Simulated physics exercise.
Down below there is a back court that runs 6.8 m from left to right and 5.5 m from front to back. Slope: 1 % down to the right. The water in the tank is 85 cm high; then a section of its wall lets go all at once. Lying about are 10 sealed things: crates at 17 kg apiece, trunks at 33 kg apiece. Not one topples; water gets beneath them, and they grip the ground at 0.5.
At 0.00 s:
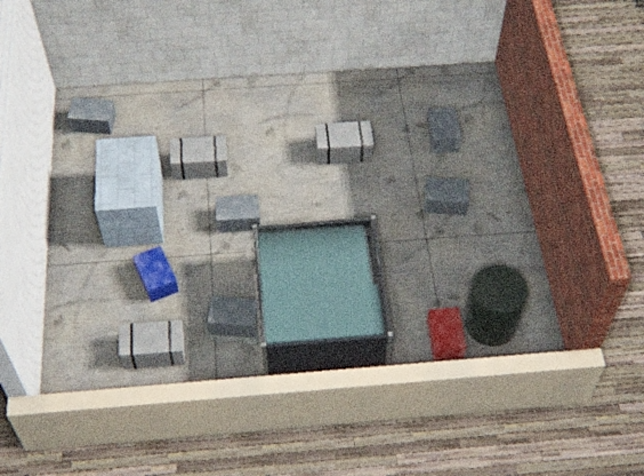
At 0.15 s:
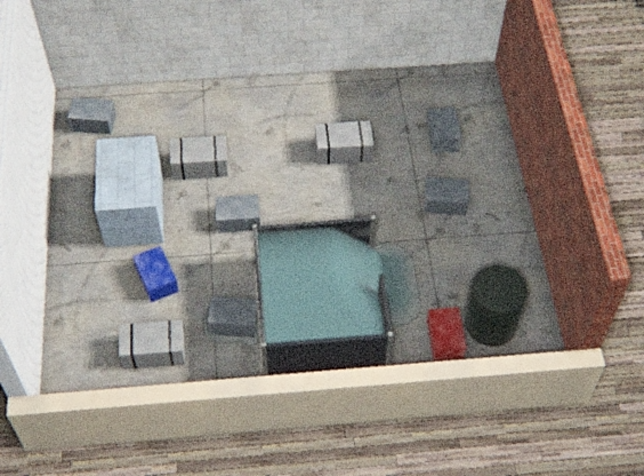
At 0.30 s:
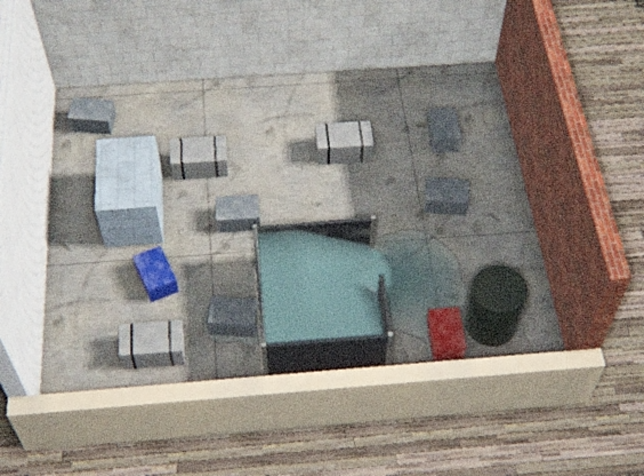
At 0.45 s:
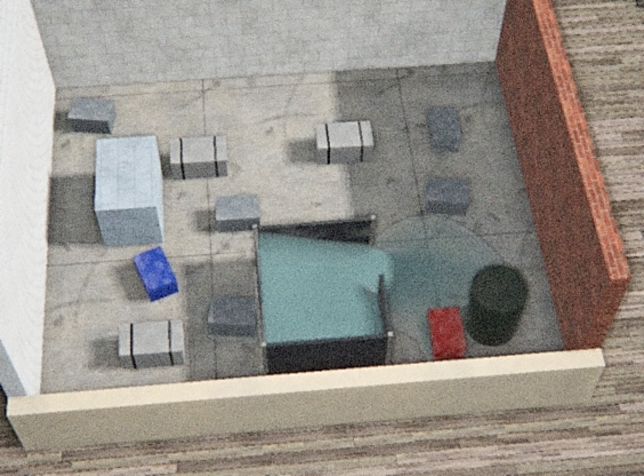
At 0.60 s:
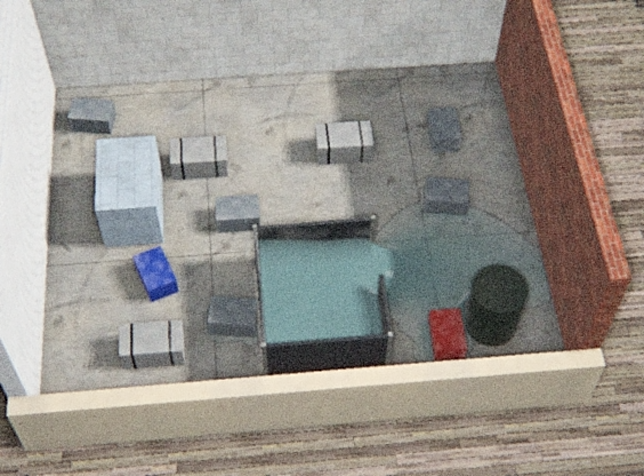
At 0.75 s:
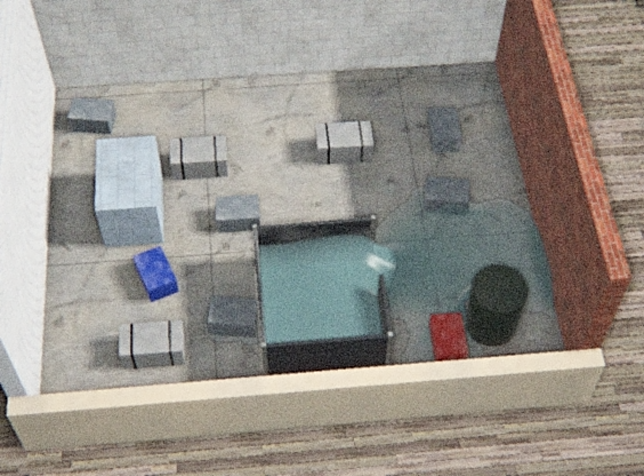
A square, dark-sided tank of teal water stands near the front of a walled grey court, seen from high above by a still camera. Pale strapped trunks, grey blocks, a large light-blue box and a blue crate sit around it, with a red crate and dark green drum at right. Water pours through the tank's right side, spreads rightward across the floor around the drum, and the red crate shifts very slightly.
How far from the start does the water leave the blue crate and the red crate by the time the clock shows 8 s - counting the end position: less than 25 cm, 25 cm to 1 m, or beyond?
I expect the blue crate to hardly budge; I expect the red crate to be swept well away.
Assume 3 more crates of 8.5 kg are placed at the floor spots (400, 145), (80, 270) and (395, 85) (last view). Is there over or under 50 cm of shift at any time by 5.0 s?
Taking them in the order given: Falls short, falls short and exceeds it.
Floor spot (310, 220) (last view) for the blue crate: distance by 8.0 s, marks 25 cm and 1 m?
As it turns out, it barely budges.
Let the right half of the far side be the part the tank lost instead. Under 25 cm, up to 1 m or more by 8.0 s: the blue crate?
Note: Blue crate essentially stationary.
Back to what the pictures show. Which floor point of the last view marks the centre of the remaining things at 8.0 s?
Mean floor pixel: About (246, 222).
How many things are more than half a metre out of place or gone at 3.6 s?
Result: 3.
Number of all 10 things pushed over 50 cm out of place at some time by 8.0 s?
That makes 4.
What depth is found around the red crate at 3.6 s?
Depth: About 16 cm.
After 1.6 s the blue crate is near (154, 268), 0.0 m from its start, aground; the red crate is near (431, 349), 0.4 m from its start, aground; 0 afloat.
After 3.6 s the blue crate is near (154, 268), 0.0 m from its start, aground; the red crate is near (405, 296), 0.7 m from its start, afloat; 2 afloat.
After 5.6 s the blue crate is near (154, 268), 0.0 m from its start, aground; the red crate is near (525, 242), 1.7 m from its start, afloat; 1 afloat.
After 8.0 s the blue crate is near (154, 268), 0.0 m from its start, aground; the red crate is near (533, 281), 1.4 m from its start, afloat; 3 afloat.
